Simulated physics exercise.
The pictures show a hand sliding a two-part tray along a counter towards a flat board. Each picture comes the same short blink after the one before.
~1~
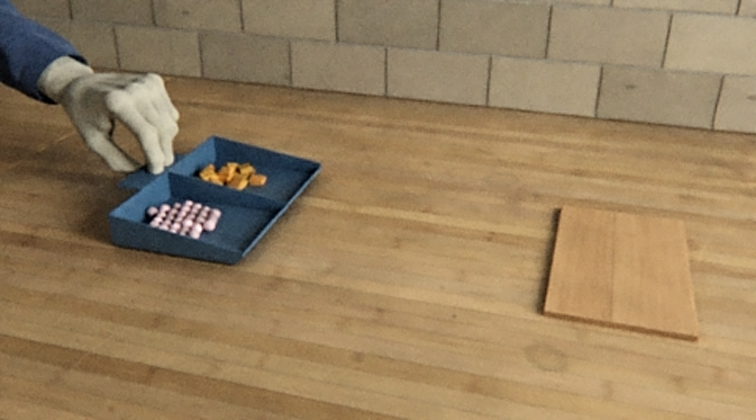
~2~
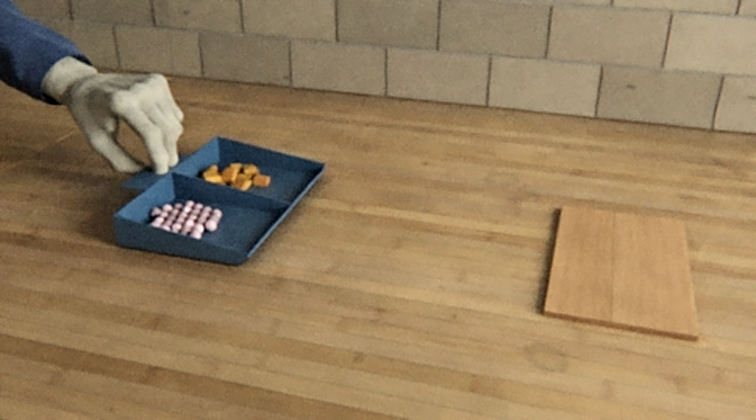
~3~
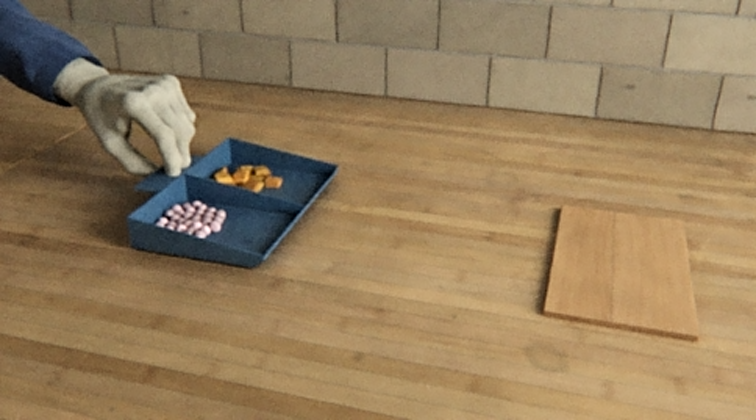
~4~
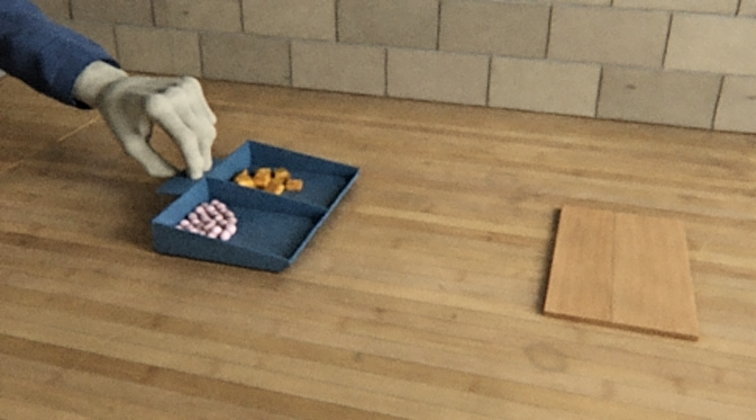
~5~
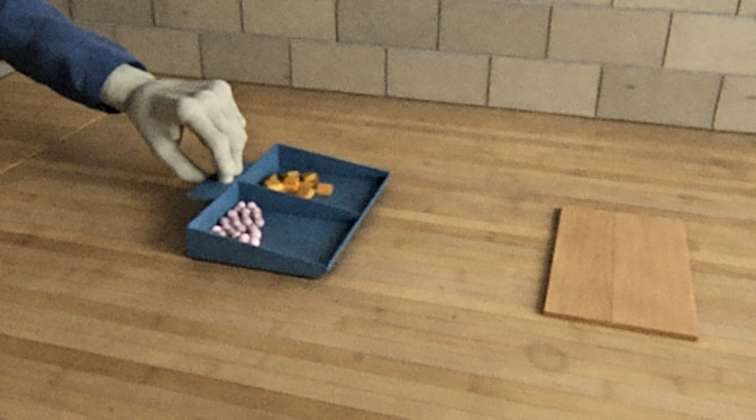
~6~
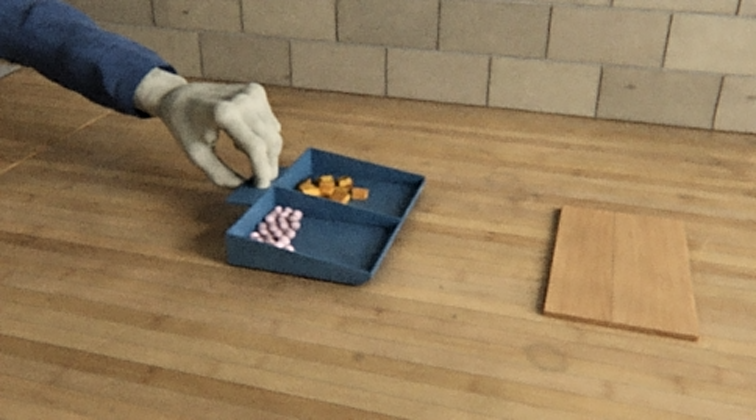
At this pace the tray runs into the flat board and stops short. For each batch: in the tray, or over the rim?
The front batch partly spills out; the back batch is held by the rim.
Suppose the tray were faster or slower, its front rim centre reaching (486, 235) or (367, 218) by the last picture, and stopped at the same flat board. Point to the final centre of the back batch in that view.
At about (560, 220), and at (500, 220).
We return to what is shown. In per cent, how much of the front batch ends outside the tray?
Some 20 per cent.
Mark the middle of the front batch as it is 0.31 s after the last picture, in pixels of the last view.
Near (506, 271).
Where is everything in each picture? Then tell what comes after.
Front rim near (287, 206), at rest; flat board near (620, 290); front batch near (191, 219), some sugar pearls; back batch near (225, 179), a few cereal squares, in the first picture.
Front rim near (291, 207), hardly any of the way covered; back batch near (228, 179), in the second picture.
Front rim near (305, 209), a little of the way covered; front batch near (197, 220), in the third picture.
Front rim near (329, 212), near a quarter of the way covered; back batch near (261, 184), in the fourth picture.
Front rim near (362, 217), near a quarter of the way covered; front batch near (226, 229), in the fifth picture.
Front rim near (401, 223), near half of the way covered; flat board near (620, 290); front batch near (264, 234); back batch near (325, 192), in the sixth picture.
Then, 0.10 s on from there, tray still sliding, front rim near (473, 233); front batch all inside; back batch all inside.
Then, 0.31 s on from there, tray stopped at the flat board; front batch all inside, moved towards the front rim; back batch all inside, moved towards the front rim.
Then, 0.52 s on from there, tray stopped at the flat board; front batch near a quarter out of the tray; back batch all inside, moved towards the front rim.
In the end, tray stopped at the flat board; front batch near a quarter out of the tray; back batch all inside, moved towards the front rim.
